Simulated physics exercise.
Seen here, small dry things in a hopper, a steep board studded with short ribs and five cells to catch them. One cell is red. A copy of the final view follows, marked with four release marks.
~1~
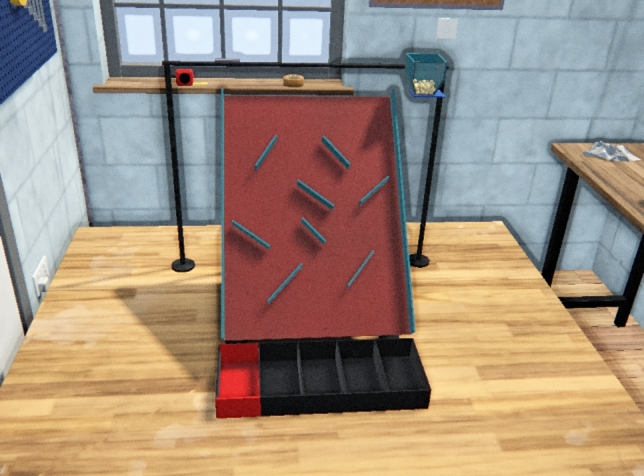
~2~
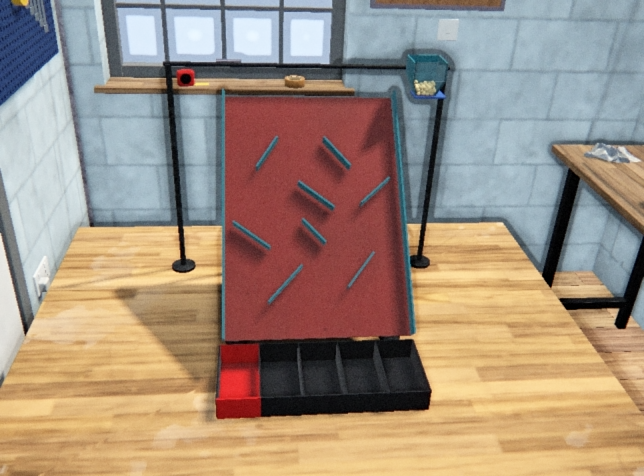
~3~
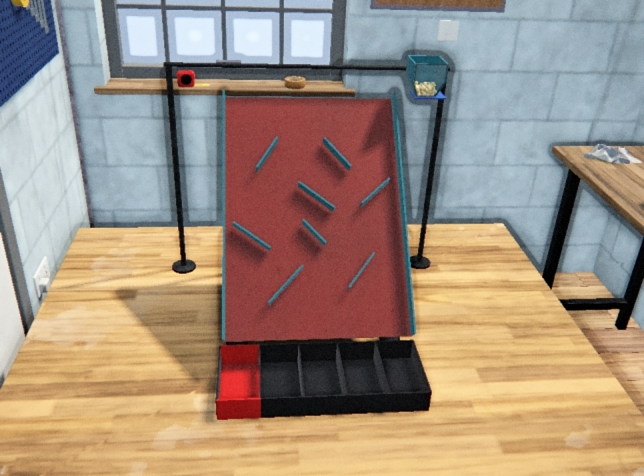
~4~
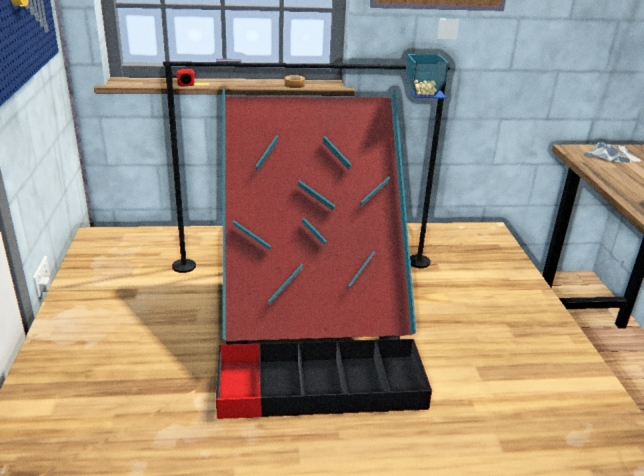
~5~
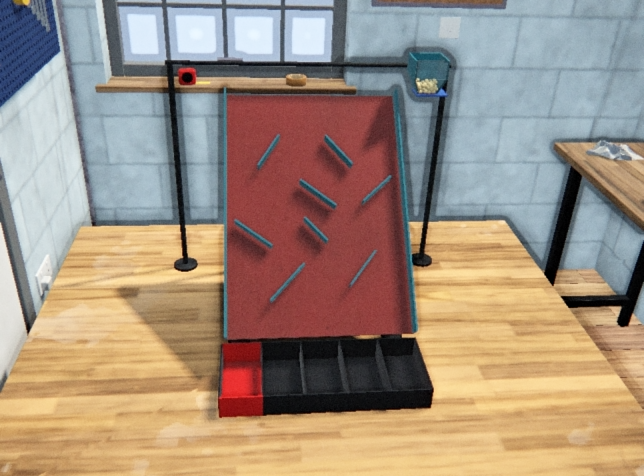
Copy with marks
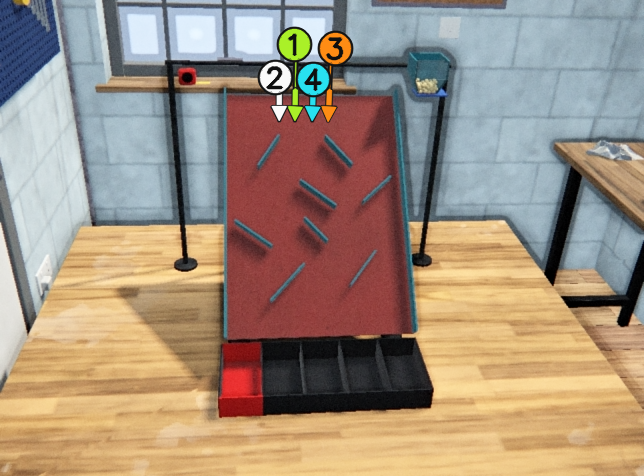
Nothing moves as a hopper of small pale beans sits above a ribbed red board.
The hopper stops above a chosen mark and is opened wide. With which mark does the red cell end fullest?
The best mark is 2.
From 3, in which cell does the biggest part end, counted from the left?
The third from the left.
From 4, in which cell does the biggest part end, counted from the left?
The third from the left.
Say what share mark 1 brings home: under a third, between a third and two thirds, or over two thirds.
It is between a third and two thirds.
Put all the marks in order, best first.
Best to worst: 2, 1, 4, 3.
On the marked copy, mark 1 meets the board at (294, 115); mark 2 meets the board at (279, 115); mark 3 meets the board at (328, 116); mark 4 meets the board at (312, 115).
Choosing 1, roughly a third in the red cell, roughly half in other cells, about a tenth outside the box.
Choosing 2, roughly half in the red cell, roughly a quarter in other cells, about a tenth outside the box.
Choosing 3, about a tenth in the red cell, the larger part in other cells, about a tenth outside the box.
Choosing 4, roughly a quarter in the red cell, roughly two thirds in other cells, about a tenth outside the box.
